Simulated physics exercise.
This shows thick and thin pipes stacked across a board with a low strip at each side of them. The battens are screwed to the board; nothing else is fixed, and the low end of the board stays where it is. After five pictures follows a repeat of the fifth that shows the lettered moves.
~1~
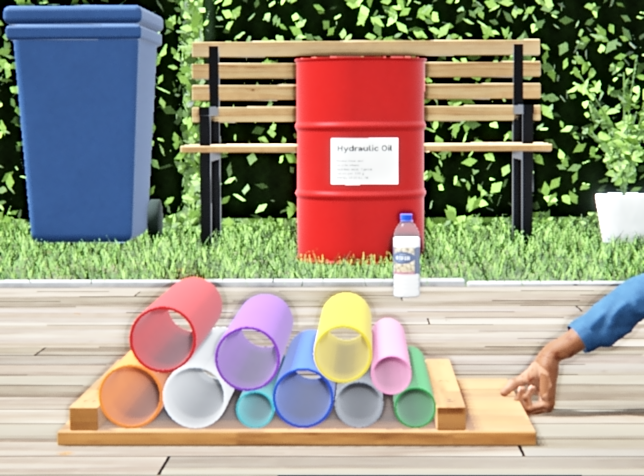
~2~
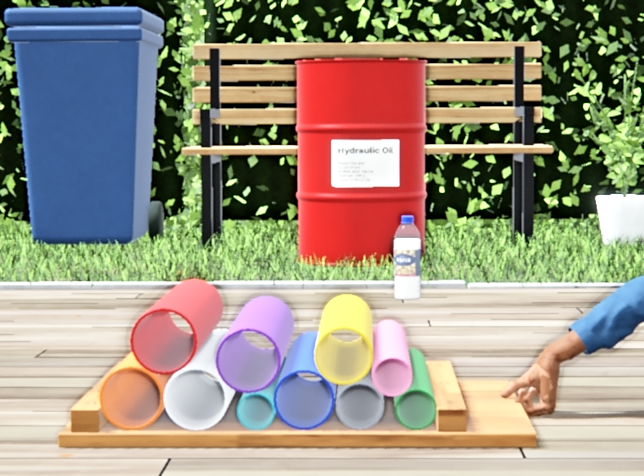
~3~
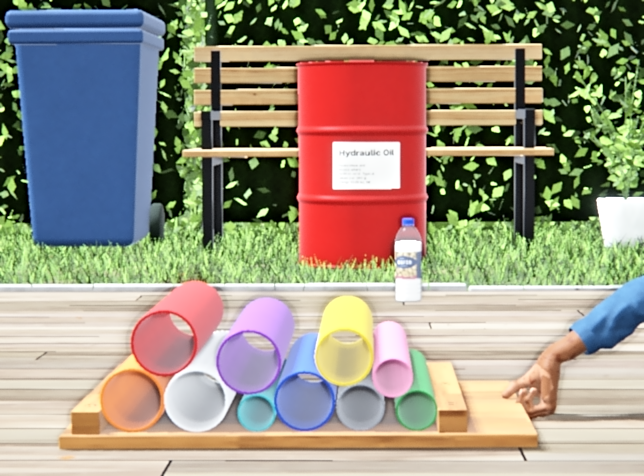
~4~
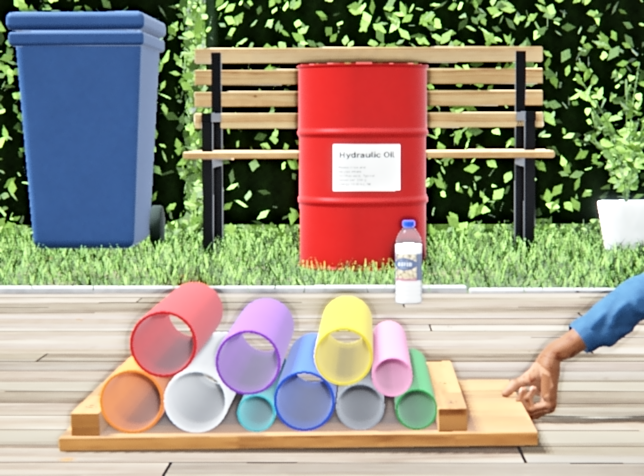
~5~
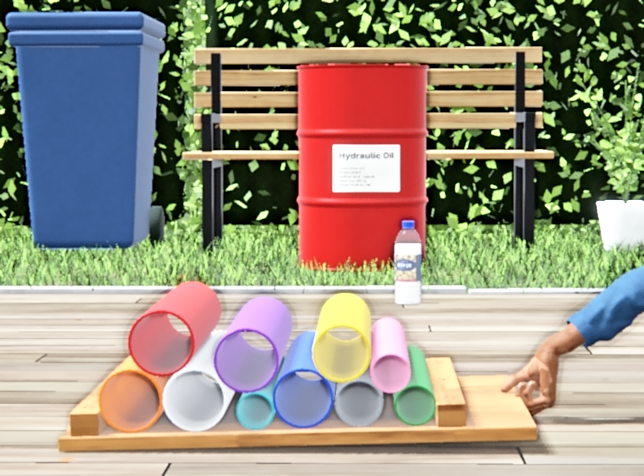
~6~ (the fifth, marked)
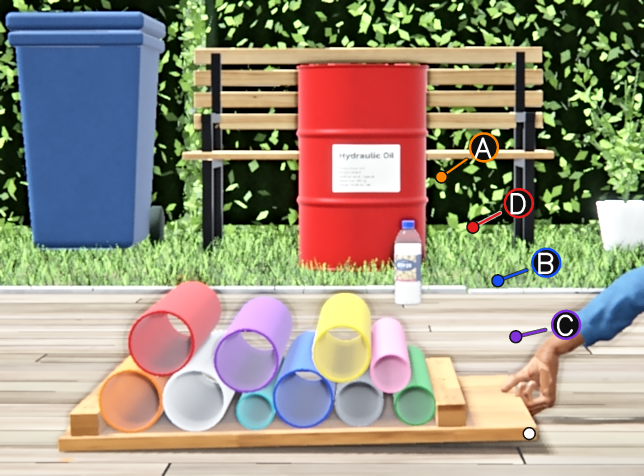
On a garden deck, colourful pipes resting stacked and still on a wooden board while a hand touches its right end.
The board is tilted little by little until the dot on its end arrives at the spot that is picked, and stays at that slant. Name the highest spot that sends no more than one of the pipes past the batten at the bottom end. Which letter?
Raise it to A.
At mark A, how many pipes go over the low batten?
With A, one.
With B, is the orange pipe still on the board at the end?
The orange pipe: Yes.
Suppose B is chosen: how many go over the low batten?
It comes to none.
On the marked copy, A at (442, 177); B at (498, 281); C at (516, 337); D at (473, 227); the white dot at (529, 434).
Taking A. A third of the way, board at 19°.
Two thirds of the way, board at 35°.
When it is over, board at 35°, one over the low batten (red).
As for the rest, B none over the low batten; C none over the low batten; D none over the low batten.
